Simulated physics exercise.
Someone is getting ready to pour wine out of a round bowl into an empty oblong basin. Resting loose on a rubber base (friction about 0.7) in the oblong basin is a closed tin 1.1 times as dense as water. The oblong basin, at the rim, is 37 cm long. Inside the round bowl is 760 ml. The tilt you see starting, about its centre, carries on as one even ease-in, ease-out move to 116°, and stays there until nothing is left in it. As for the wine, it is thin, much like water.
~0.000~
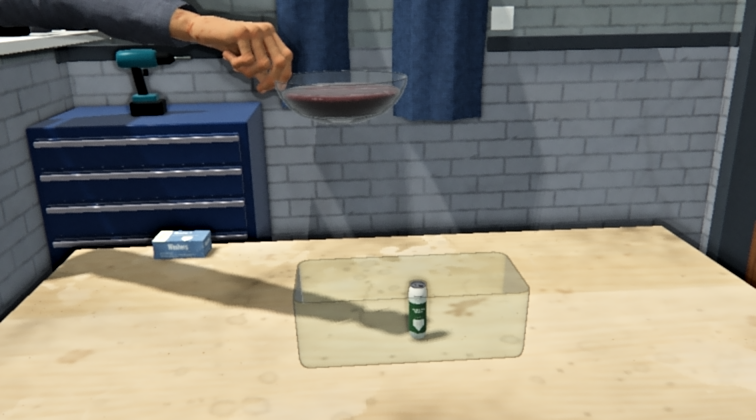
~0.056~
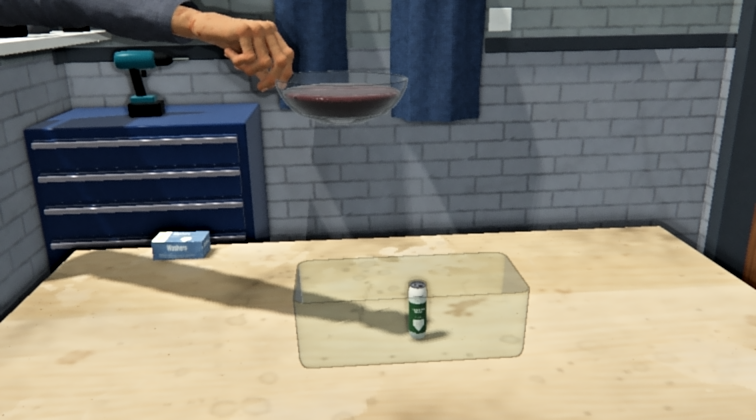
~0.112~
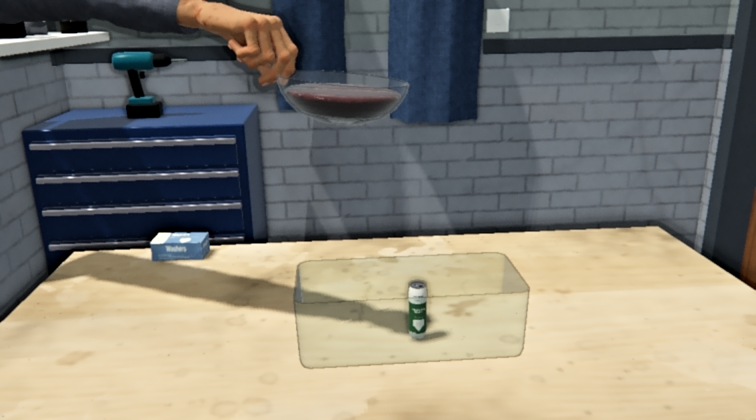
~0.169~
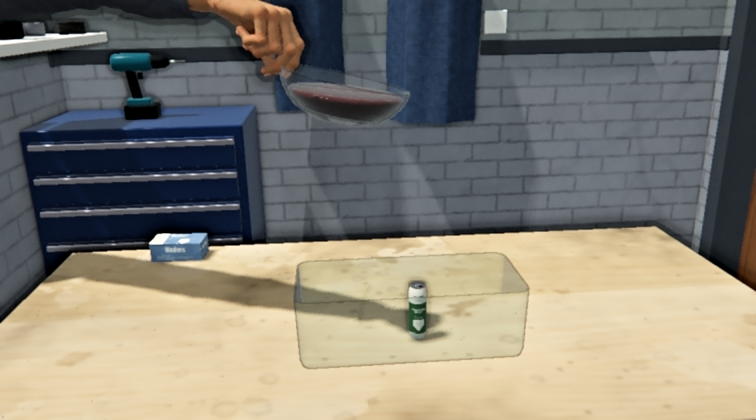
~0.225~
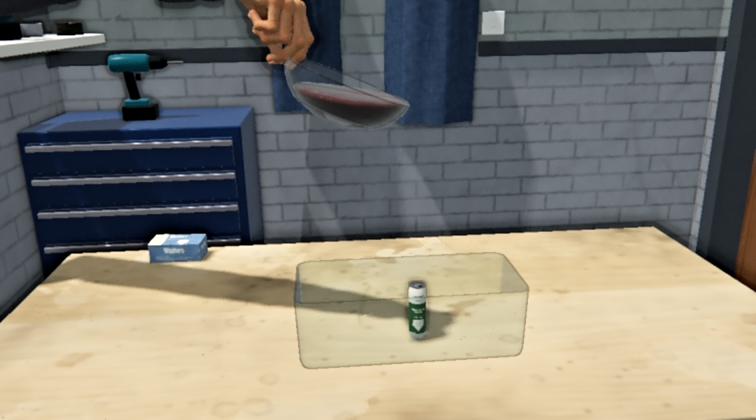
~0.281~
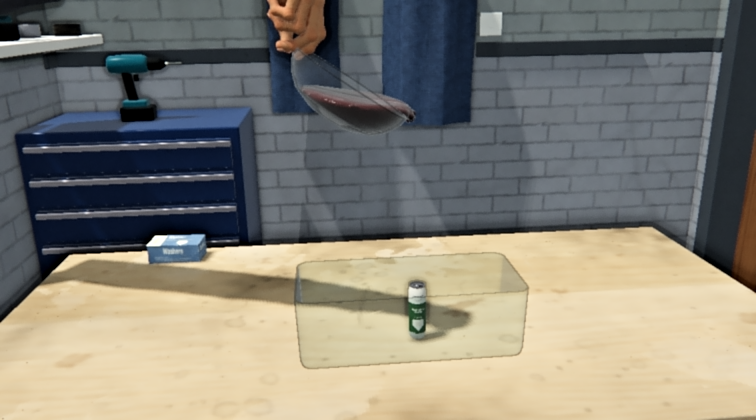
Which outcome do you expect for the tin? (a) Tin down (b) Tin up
(a) Tin down.
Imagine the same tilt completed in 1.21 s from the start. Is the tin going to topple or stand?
Holds steady.
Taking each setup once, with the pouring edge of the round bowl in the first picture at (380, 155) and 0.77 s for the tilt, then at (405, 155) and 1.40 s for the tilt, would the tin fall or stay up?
Run one: It tumbles. Run two: It does not tip.
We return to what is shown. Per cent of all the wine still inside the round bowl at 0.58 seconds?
About 0 percent.
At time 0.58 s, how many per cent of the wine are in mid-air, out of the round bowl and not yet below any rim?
64 per cent.
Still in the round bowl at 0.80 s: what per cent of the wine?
About 0 percent.
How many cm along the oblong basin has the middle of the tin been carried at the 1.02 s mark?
About 8 cm.
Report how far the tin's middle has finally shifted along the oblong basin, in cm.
The middle of the tin ends some 7.5 cm along the basin.
After 0.58 s the tilt is 99° and 0 per cent is still to pour; the tin stands where it began.
After 0.80 s the tilt is 116° and 0 per cent is still to pour; the tin leans 39°.
After 1.02 s the tilt is 116° and 0 per cent is still to pour; the tin lies on its side.
After 1.27 s the tilt is 116° and 0 per cent is still to pour; the tin lies on its side.
In the end the tin lies on its side.
